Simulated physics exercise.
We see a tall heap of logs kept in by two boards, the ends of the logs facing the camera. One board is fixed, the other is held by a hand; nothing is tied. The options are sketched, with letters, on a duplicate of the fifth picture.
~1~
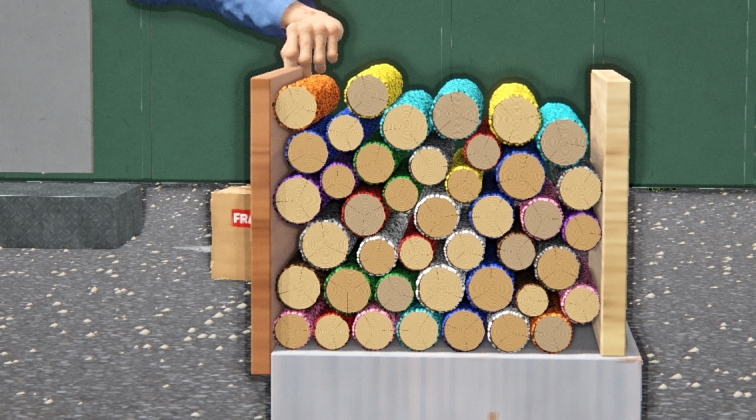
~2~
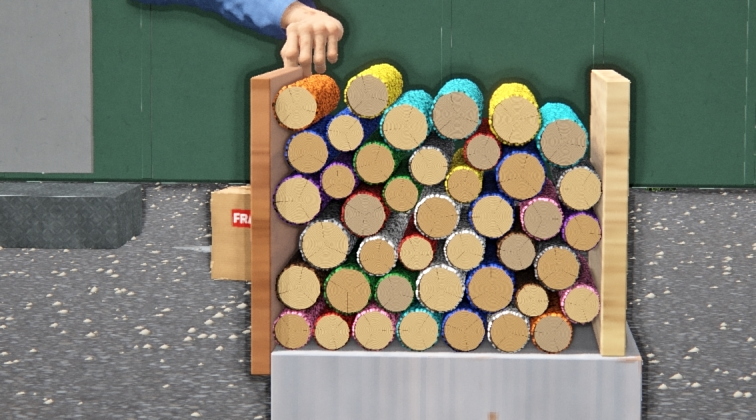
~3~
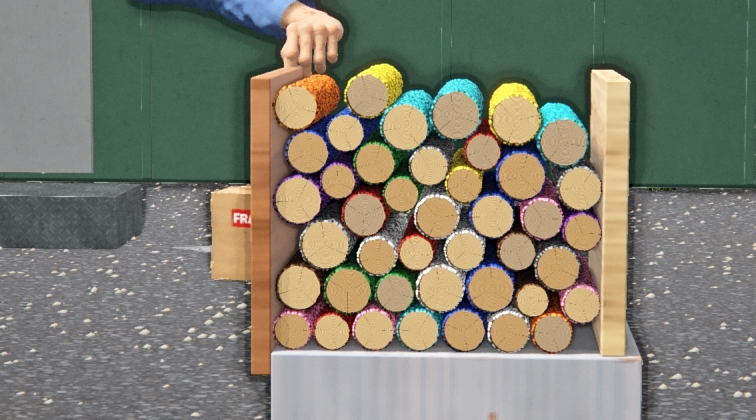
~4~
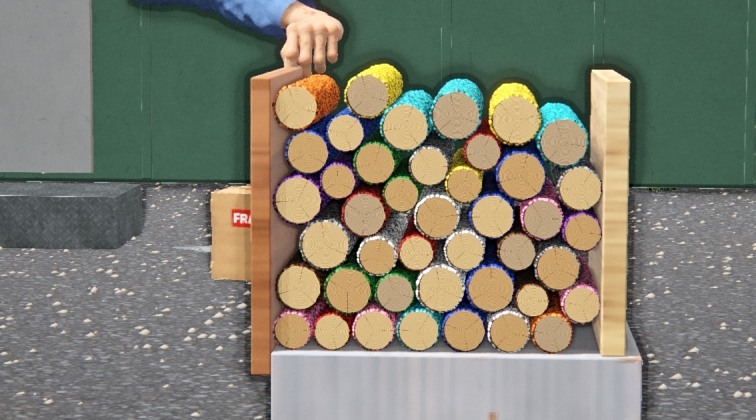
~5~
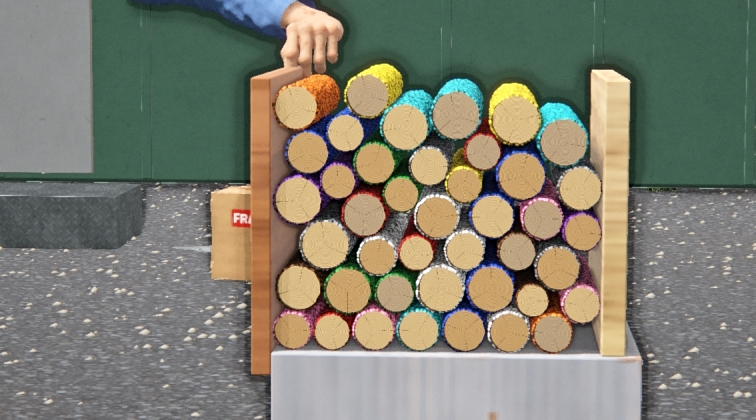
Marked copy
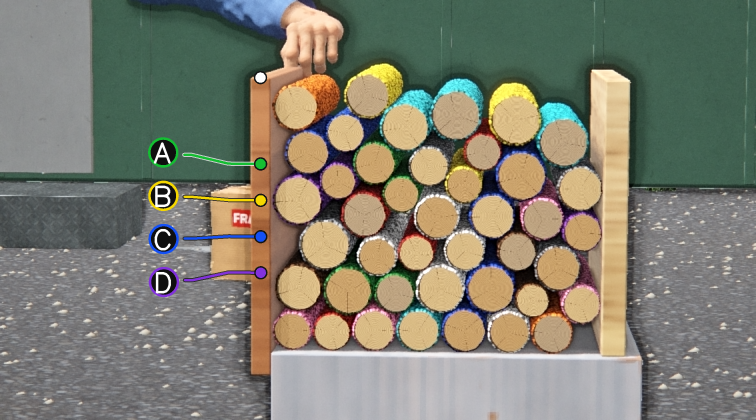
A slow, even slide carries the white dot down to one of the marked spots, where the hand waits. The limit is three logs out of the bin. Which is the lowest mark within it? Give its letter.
Slide it to B.
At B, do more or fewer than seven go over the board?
At B, fewer than seven.
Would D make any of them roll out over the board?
Yes.
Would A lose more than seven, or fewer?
Fewer than seven.
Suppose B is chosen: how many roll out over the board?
At B the number is one.
On the marked copy, A at (261, 164); B at (261, 200); C at (261, 236); D at (261, 273); the white dot at (261, 78).
Following B. Soon after the start, top of the board (271, 150).
Later, top of the board (271, 200).
In the end, top of the board (271, 200), one out over the board.
As for the rest, A none out over the board; C more than three out over the board; D more than three out over the board.
